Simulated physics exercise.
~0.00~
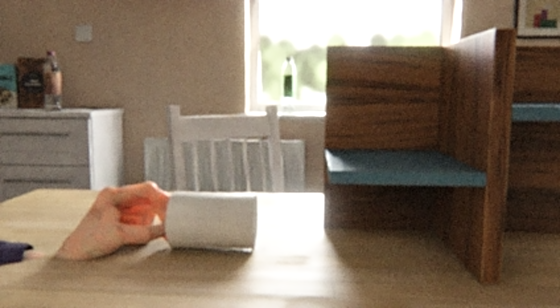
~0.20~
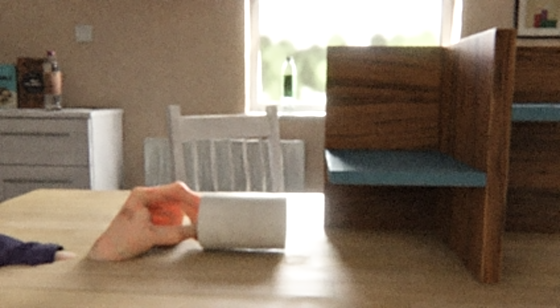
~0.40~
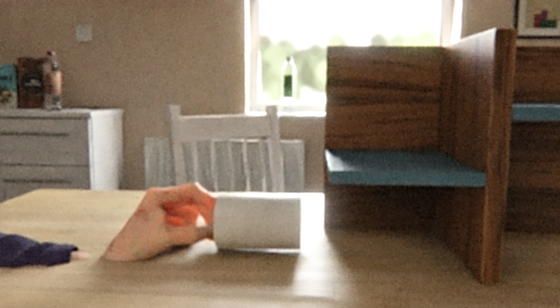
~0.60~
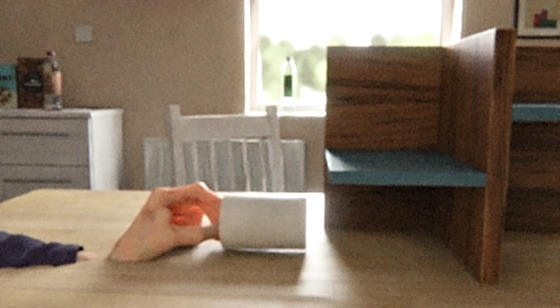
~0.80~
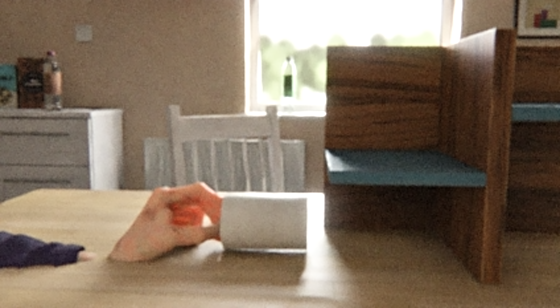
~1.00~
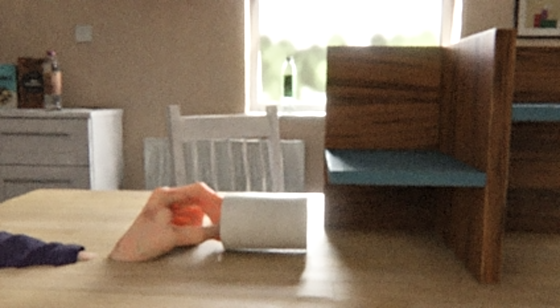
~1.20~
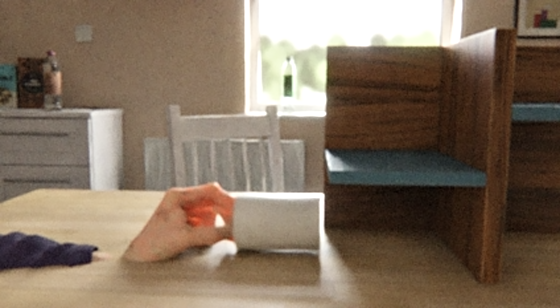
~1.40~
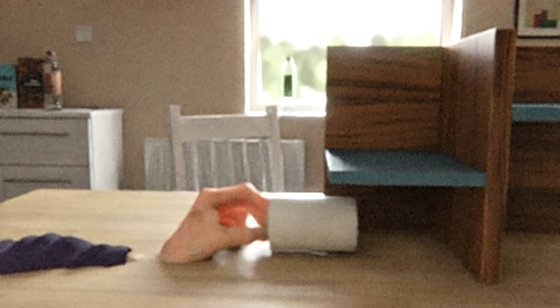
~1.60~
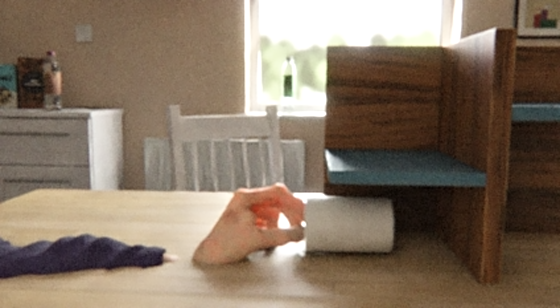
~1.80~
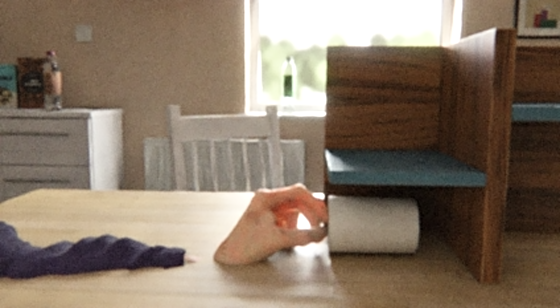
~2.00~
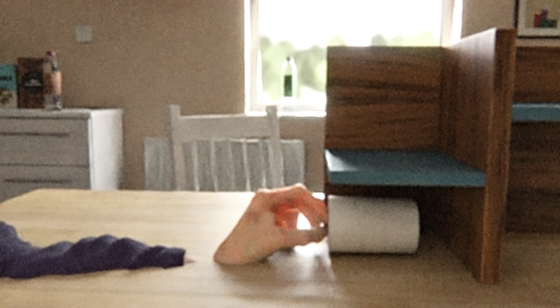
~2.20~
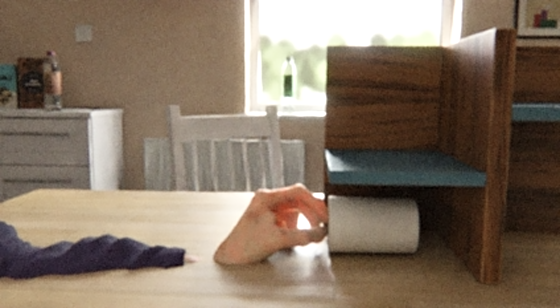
A white cylindrical beaker lies on its side on a wooden table, held at its left end by a hand. The hand pushes it to the right, toward a small dark wood rack with a blue shelf. Partway there, short of the rack, the beaker pauses for a moment. It then moves right again, its leading end passing into the space beneath the blue shelf. The hand keeps sliding it inward until it sits under the shelf, still on its side. There it stops and stays, with the fingers still at its left end.
